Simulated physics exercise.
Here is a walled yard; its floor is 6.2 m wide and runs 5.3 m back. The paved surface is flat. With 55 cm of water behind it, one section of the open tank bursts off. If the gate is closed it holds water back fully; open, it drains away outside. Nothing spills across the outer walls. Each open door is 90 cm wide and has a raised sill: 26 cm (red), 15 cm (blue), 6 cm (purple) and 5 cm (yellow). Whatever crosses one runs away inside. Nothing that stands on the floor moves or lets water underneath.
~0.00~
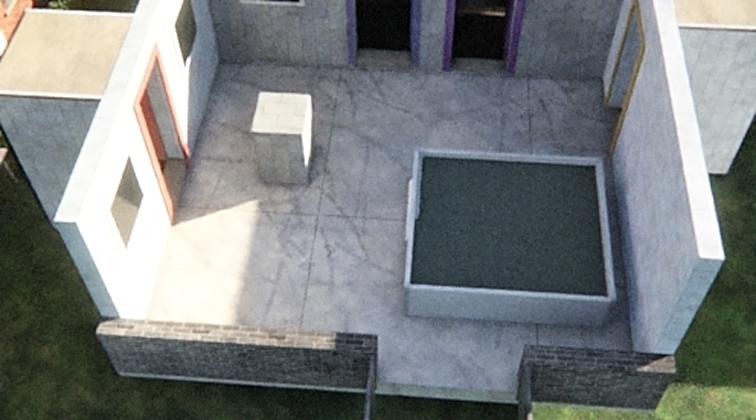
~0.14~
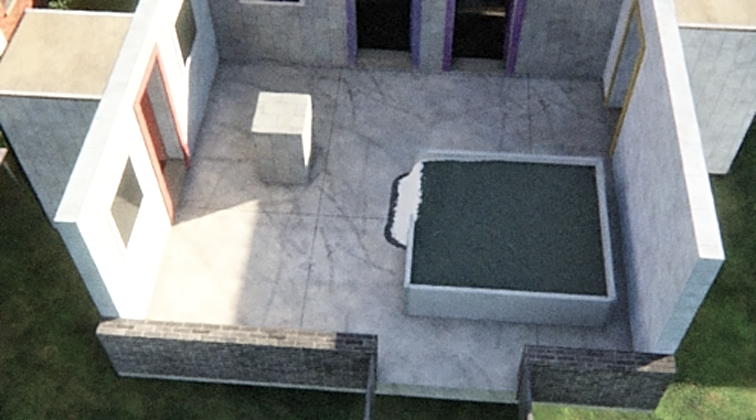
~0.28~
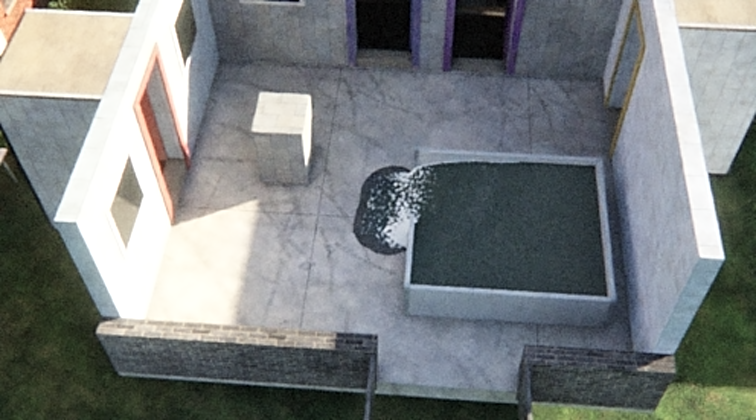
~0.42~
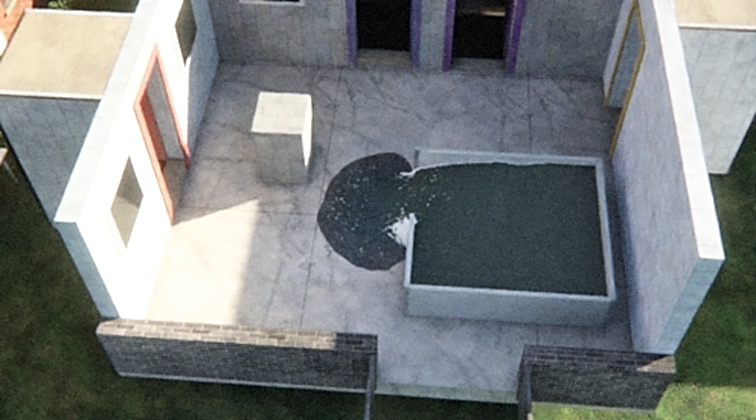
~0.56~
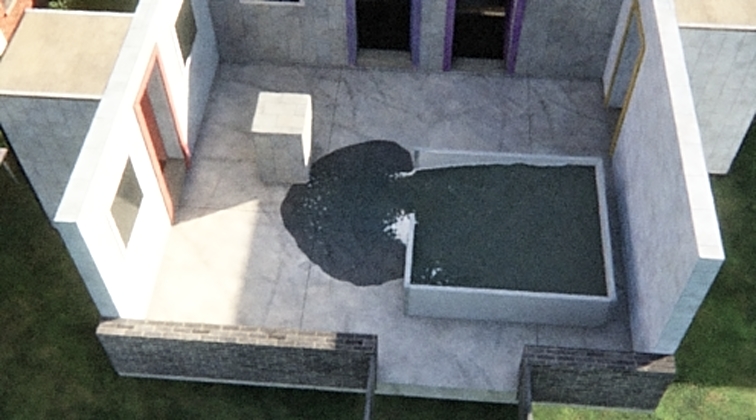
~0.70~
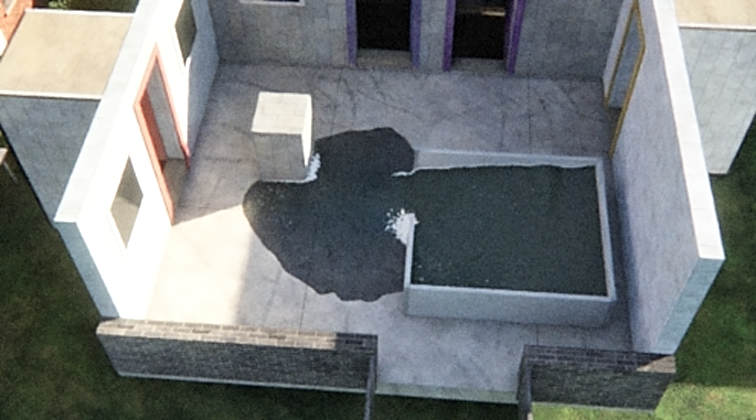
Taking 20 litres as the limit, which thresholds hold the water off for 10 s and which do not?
Door by door: At the red door it stays under the limit; at the blue door it stays under the limit; at the purple door it keeps below the limit; at the yellow door it exceeds the limit.
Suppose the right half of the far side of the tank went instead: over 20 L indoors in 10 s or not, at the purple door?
Then: Purple over.
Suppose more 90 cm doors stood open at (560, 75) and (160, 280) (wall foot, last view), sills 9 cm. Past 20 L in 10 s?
In turn: Under, above.
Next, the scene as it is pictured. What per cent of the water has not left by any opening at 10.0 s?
Roughly 96 in a hundred.
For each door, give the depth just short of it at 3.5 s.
In cm: Red 20, blue 13, purple 2, yellow 0.
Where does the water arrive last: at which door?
The yellow one.
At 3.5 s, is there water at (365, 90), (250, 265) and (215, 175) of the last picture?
In turn: Under water, flooded, wet.
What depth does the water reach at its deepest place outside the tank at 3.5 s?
About 30 cm.
After 1.4 s water covers 30 % of the floor and is deepest (34 cm) near (408, 195); red door 23 cm at the sill, 0 L in, blue door not reached, purple door not reached, yellow door not reached.
After 2.2 s water covers 45 % of the floor and is deepest (32 cm) near (310, 180); red door 23 cm at the sill, 0 L in, blue door 6 cm at the sill, 0 L in, purple door not reached, yellow door not reached.
After 3.5 s water covers 55 % of the floor and is deepest (30 cm) near (138, 347); red door 20 cm at the sill, 1 L in, blue door 13 cm at the sill, 2 L in, purple door 2 cm at the sill, 0 L in, yellow door not reached.
After 6.0 s water covers 90 % of the floor and is deepest (18 cm) near (174, 222); red door 16 cm at the sill, 1 L in, blue door 14 cm at the sill, 4 L in, purple door 6 cm at the sill, 0 L in, yellow door 6 cm at the sill, 0 L in.
After 10.0 s water covers 100 % of the floor and is deepest (16 cm) near (626, 330); red door 11 cm at the sill, 1 L in, blue door 10 cm at the sill, 5 L in, purple door 6 cm at the sill, 1 L in, yellow door 11 cm at the sill, 47 L in.
